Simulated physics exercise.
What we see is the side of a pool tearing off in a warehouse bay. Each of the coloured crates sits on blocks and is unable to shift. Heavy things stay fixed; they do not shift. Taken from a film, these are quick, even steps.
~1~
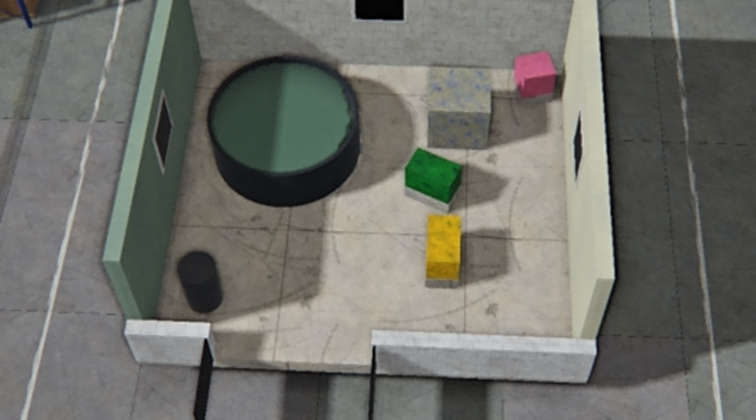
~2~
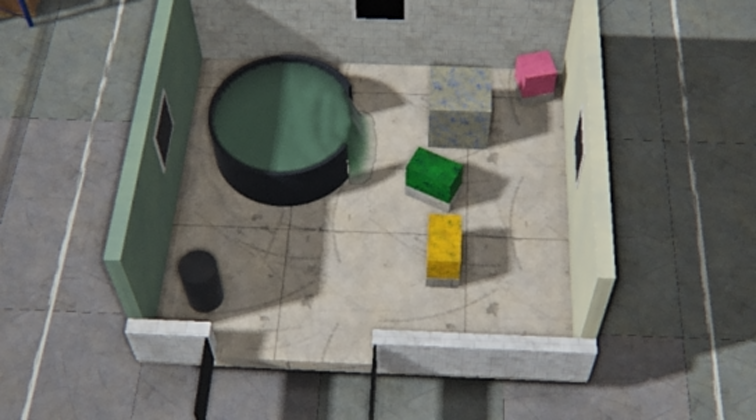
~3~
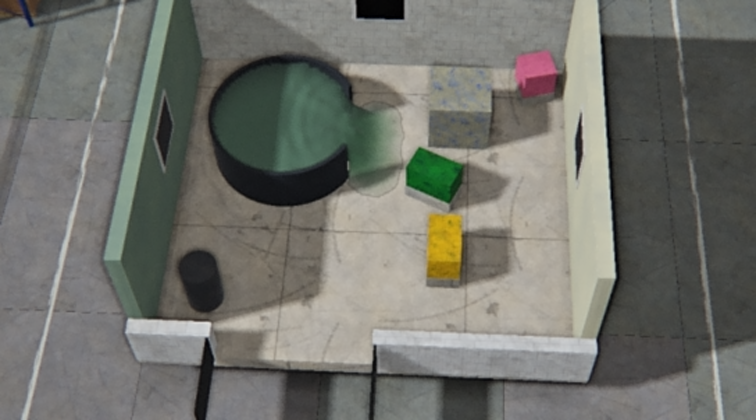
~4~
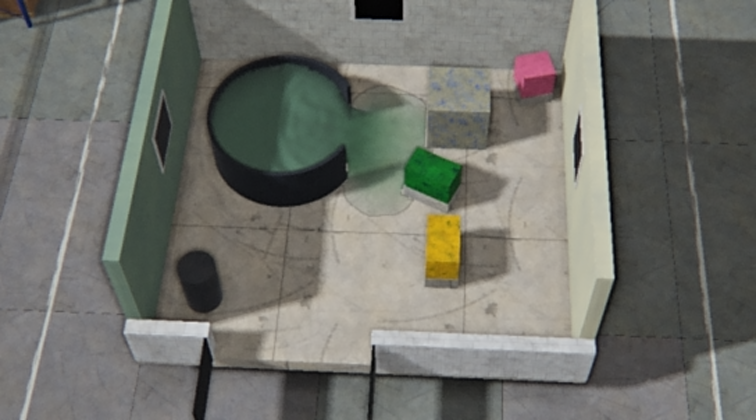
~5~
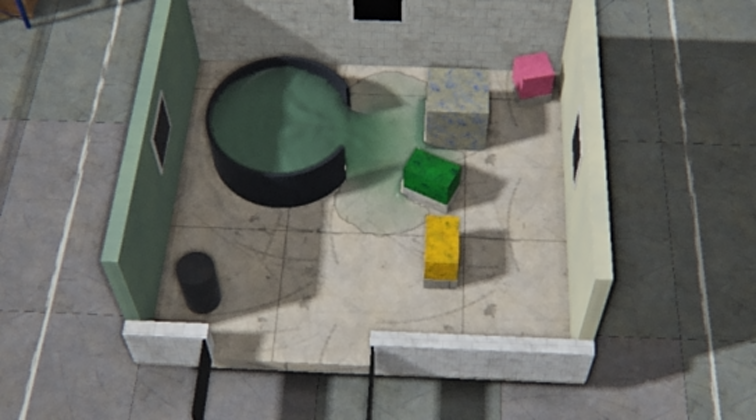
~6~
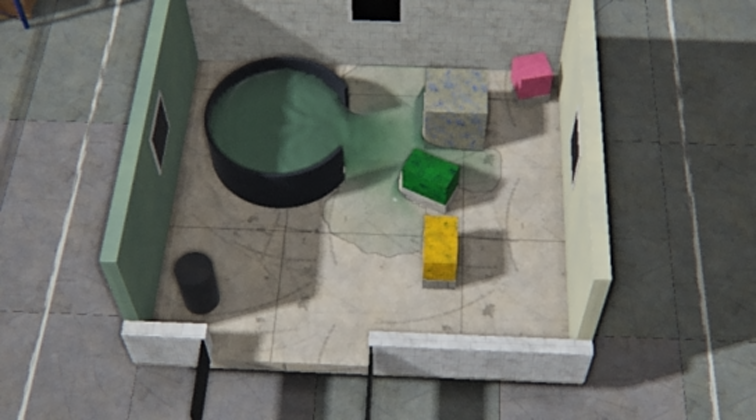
At first, a round, dark-walled pool holds still green water in a walled bay, with coloured crates to its right. Then its right side opens and water pours out toward the crates, spreading across the floor around the green crate and between it and the speckled one, while the crates stay put.
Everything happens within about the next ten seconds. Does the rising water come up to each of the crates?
At the end, the green crate ends up wet, the yellow crate ends up dry, the pink crate ends up wet.
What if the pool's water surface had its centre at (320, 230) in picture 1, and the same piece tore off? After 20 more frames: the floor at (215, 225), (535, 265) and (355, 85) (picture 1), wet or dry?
Results in order - left untouched, swamped, swamped.
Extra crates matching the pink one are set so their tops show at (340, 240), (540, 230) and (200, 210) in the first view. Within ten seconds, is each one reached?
Crate one avoids the flood; crate two is touched by the flood; crate three avoids the flood.
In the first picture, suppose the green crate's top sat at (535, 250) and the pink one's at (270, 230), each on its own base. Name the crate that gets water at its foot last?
I'd say the pink one is last.
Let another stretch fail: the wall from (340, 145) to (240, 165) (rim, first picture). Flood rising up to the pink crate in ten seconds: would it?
Per crate - pink crate: Untouched.
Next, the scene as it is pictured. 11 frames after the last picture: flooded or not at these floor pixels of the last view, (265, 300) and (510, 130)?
Clear, then swamped.
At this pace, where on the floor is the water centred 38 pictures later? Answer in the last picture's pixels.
It is around (392, 188).
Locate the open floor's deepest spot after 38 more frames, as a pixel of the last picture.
At about (556, 319).
A moment on, water covers 30 % of the floor; the green crate water round its plinth, the yellow crate water round its plinth, the pink crate water round its plinth.
Next, water covers 55 % of the floor; the green crate water round its plinth, the yellow crate water round its plinth, the pink crate water round its plinth.
Then, water covers 80 % of the floor; the green crate water round its plinth, the yellow crate water round its plinth, the pink crate water round its plinth.
Later, water covers 95 % of the floor; the green crate water round its plinth, the yellow crate water round its plinth, the pink crate water round its plinth.
In the end, water covers 100 % of the floor; the green crate was topped, the yellow crate stayed above the water, the pink crate was topped.
